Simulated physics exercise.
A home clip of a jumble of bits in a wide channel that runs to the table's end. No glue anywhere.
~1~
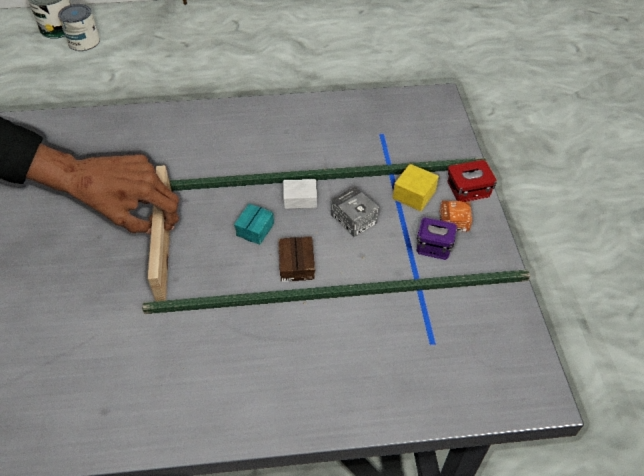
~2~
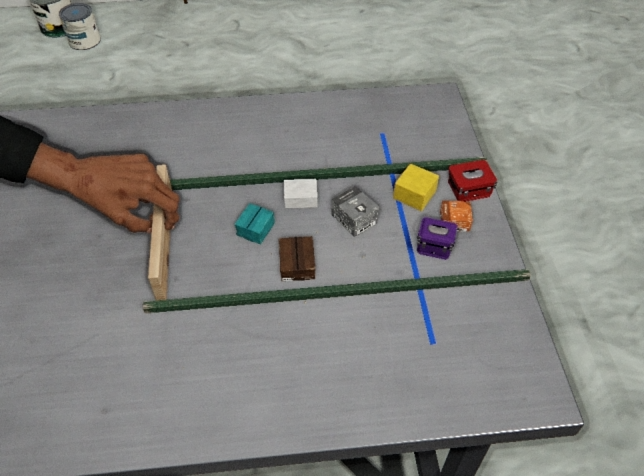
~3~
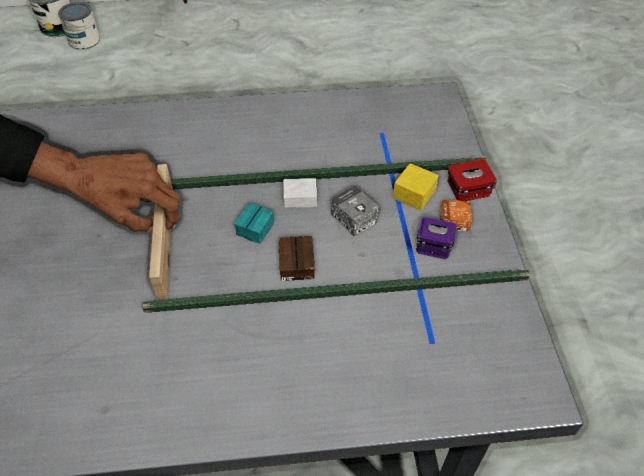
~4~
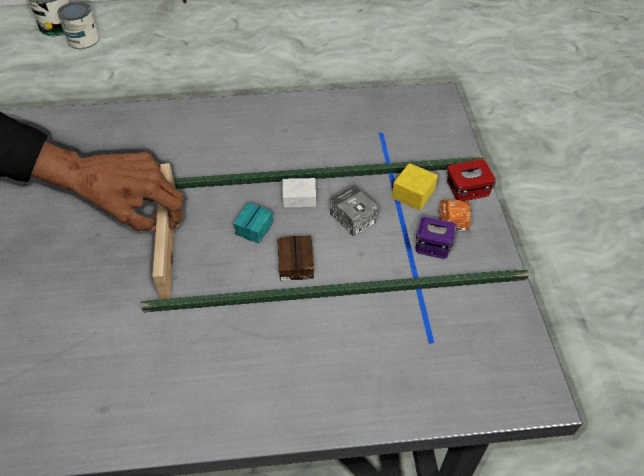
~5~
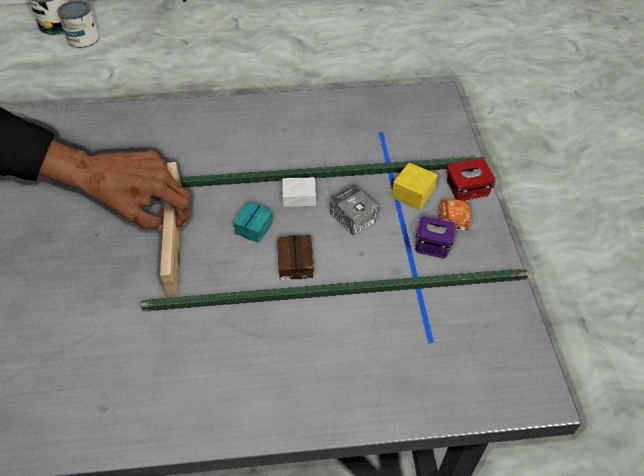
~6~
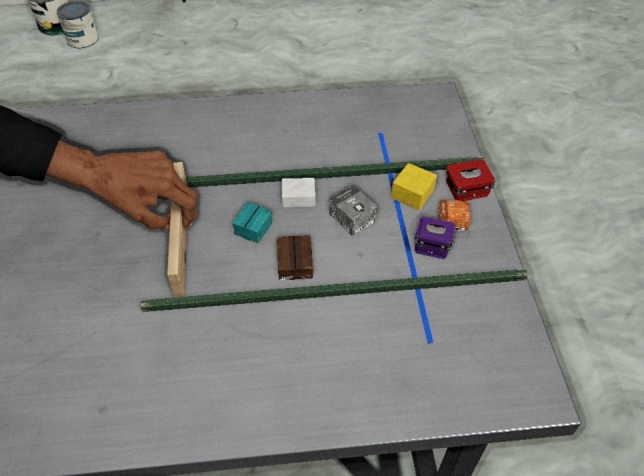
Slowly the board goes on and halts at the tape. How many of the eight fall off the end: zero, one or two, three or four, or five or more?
The number that fall off is zero.
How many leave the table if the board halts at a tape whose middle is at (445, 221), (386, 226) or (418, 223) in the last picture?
It would be 2, 0 and 0.
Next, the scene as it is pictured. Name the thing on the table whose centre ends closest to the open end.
It is the red case.
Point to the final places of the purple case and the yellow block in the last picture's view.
About (463, 244), and the other about (442, 180).
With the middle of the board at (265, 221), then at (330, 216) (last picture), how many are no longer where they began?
By then 1, and 4.
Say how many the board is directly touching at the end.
It touches 3.
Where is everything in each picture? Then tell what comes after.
The first picture shows red case (470, 182); orange box (455, 216); purple case (436, 239); board (161, 231); tape (404, 226).
The second picture shows orange box (456, 216); turquoise box (255, 224).
The third picture shows purple case (436, 239); brown box (297, 258).
The fourth picture shows red case (470, 181); grey box (354, 210).
The fifth picture shows orange box (454, 215); yellow block (414, 186).
The sixth picture shows red case (469, 181); orange box (454, 215); purple case (434, 238); board (178, 228); tape (402, 224).
Soon after, none off yet; red case at rest near (469, 181); orange box at rest near (454, 215); purple case at rest near (434, 238).
At rest, the number that fall off is zero.
